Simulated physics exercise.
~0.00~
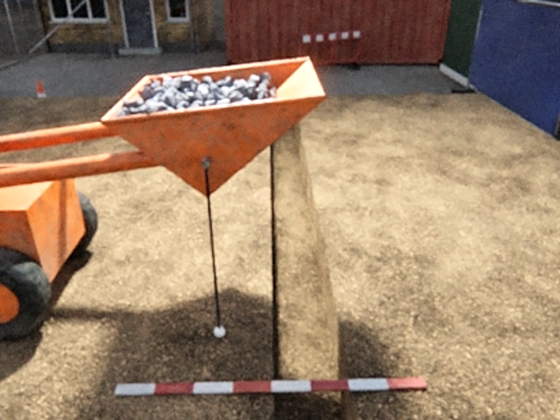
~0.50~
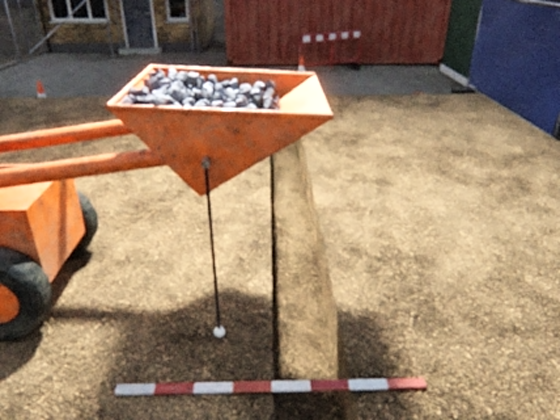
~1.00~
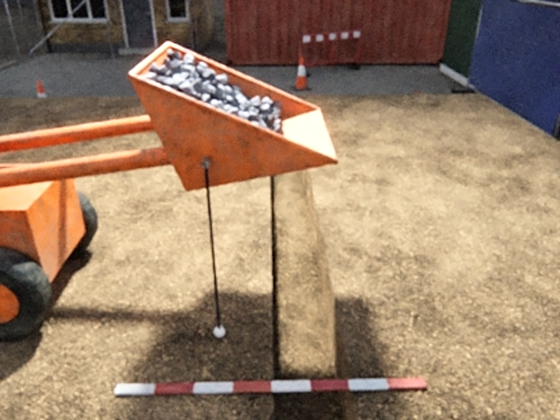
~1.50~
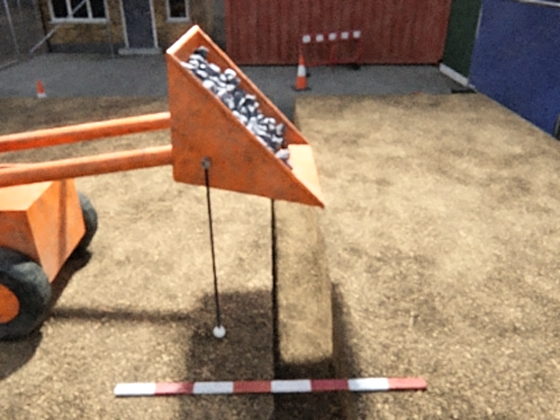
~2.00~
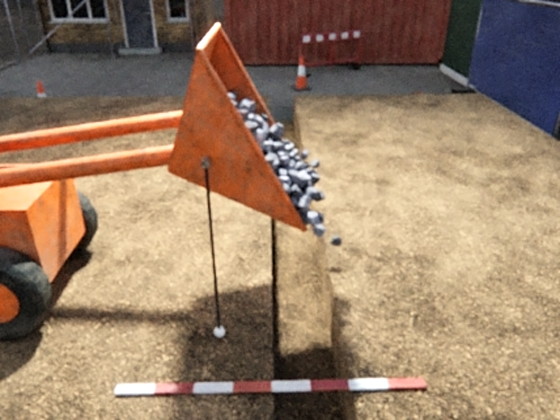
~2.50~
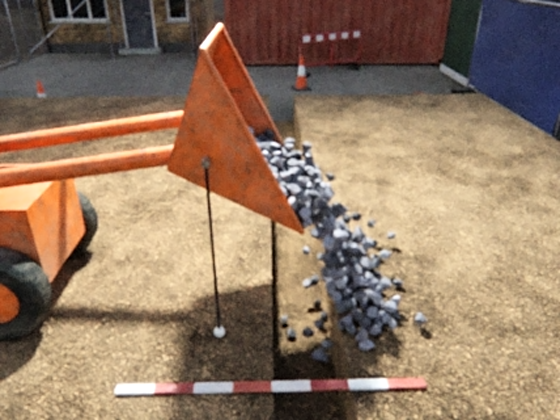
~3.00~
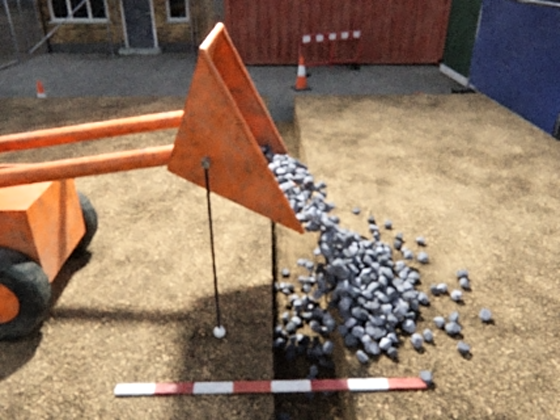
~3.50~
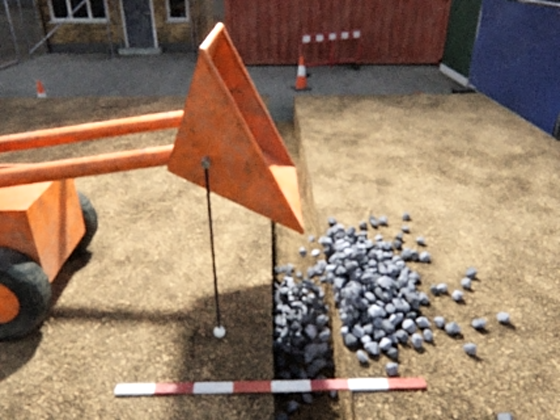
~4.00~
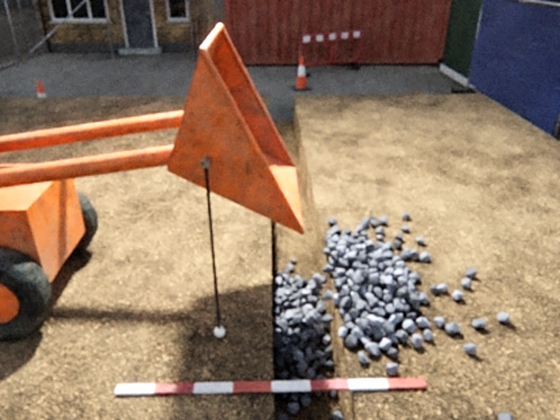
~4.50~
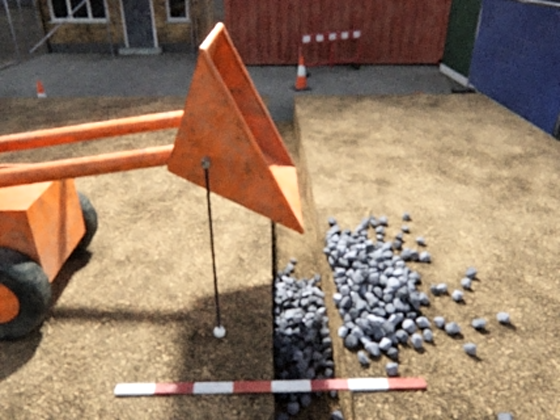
A sunlit yard of brown gravelly ground is seen from the side and slightly above, with a red container, a brick house and a blue wall behind. On the left, an orange loader holds up a bucket heaped with grey stones, a rod with a white ball hanging below it, beside a narrow trench and a red and white staff. The bucket tips forward to the right, and the stones slide to its lip. They pour out, some dropping into the trench and others spreading beyond it. The emptied bucket stays tilted, with more stones lying past the trench than in it.
